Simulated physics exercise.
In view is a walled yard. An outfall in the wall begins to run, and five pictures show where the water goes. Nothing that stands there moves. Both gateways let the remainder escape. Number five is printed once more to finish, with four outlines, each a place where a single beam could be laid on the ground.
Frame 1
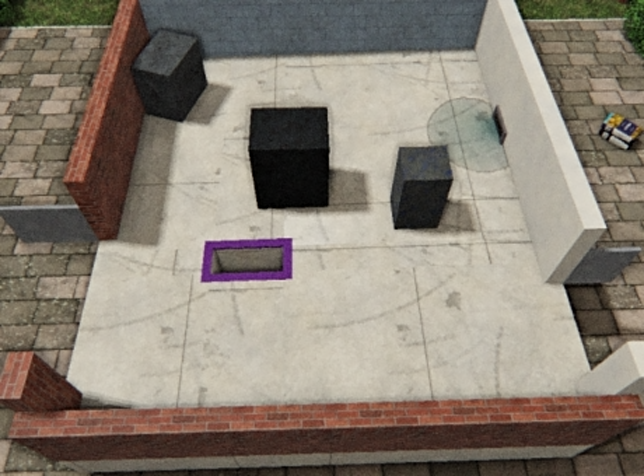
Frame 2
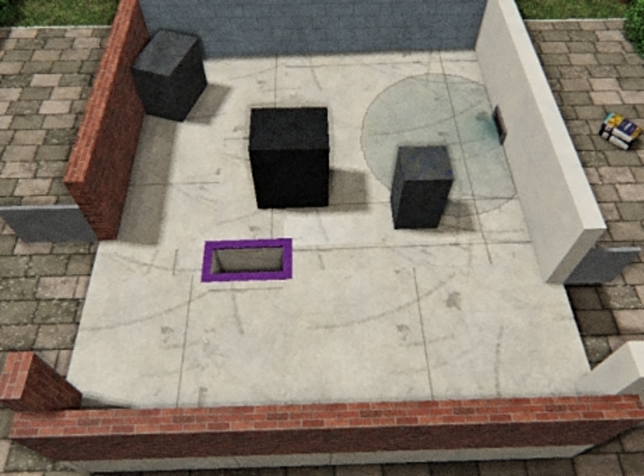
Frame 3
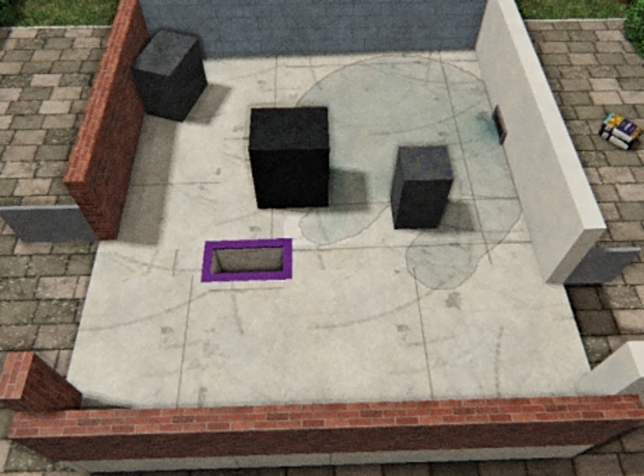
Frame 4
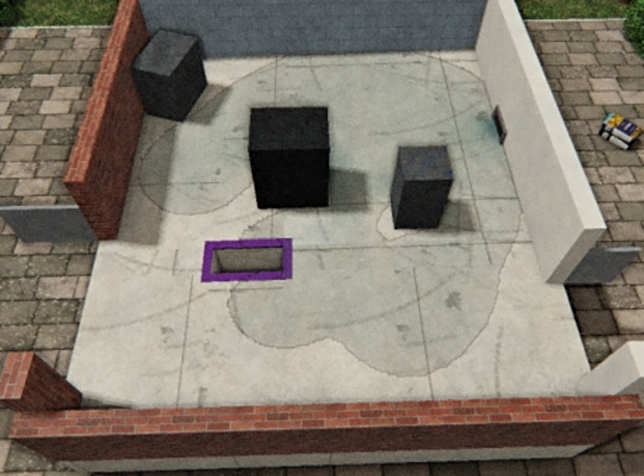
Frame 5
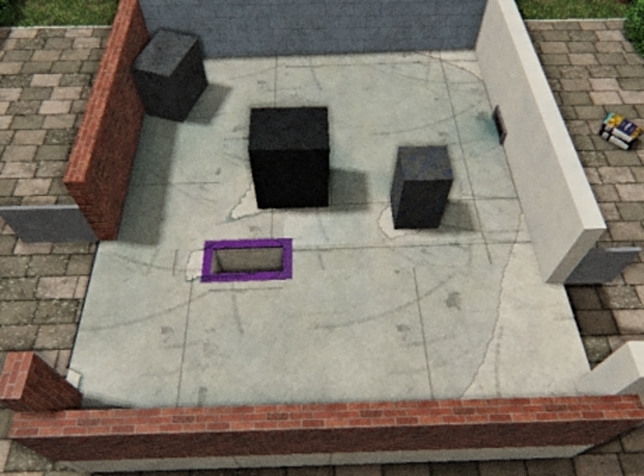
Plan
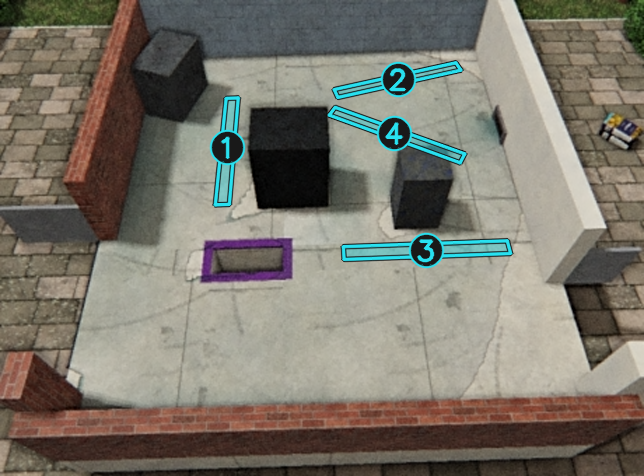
Walled yard with dark blocks slowly flooding as water spreads from the right wall, around the blocks and into a purple-rimmed drain.
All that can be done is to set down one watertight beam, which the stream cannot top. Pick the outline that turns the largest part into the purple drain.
Take 1.
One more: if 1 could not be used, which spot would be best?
Here it is spot 3.
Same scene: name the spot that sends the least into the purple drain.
4 it is.
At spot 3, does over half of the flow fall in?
No, it does not.
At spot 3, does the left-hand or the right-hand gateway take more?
More leaves on the left.
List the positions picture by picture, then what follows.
Outfall at (501, 125); purple drain at (248, 260); open gate at (102, 310); open gate at (559, 331); water covers 4 % of the ground and shows as far out as (460, 164); purple drain still dry.
Water covers 15 % of the ground and shows as far out as (369, 149); purple drain still dry.
Water covers 30 % of the ground and shows as far out as (311, 219); purple drain still dry.
Water covers 57 % of the ground and shows as far out as (150, 187); purple drain taking water.
Water covers 82 % of the ground and shows as far out as (87, 359); purple drain taking water.
On the marked copy, 1 from (222, 204) to (232, 98); 2 from (336, 93) to (458, 66); 3 from (343, 253) to (508, 247); 4 from (332, 111) to (462, 158).
If 1 is chosen, about 31 % of the stream runs into the purple drain, about 69 % out by the gates.
If 2 is chosen, about 10 % of the stream runs into the purple drain, about 90 % out by the gates.
If 3 is chosen, about 22 % of the stream runs into the purple drain, about 78 % out by the gates.
If 4 is chosen, about 5 % of the stream runs into the purple drain, about 95 % out by the gates.
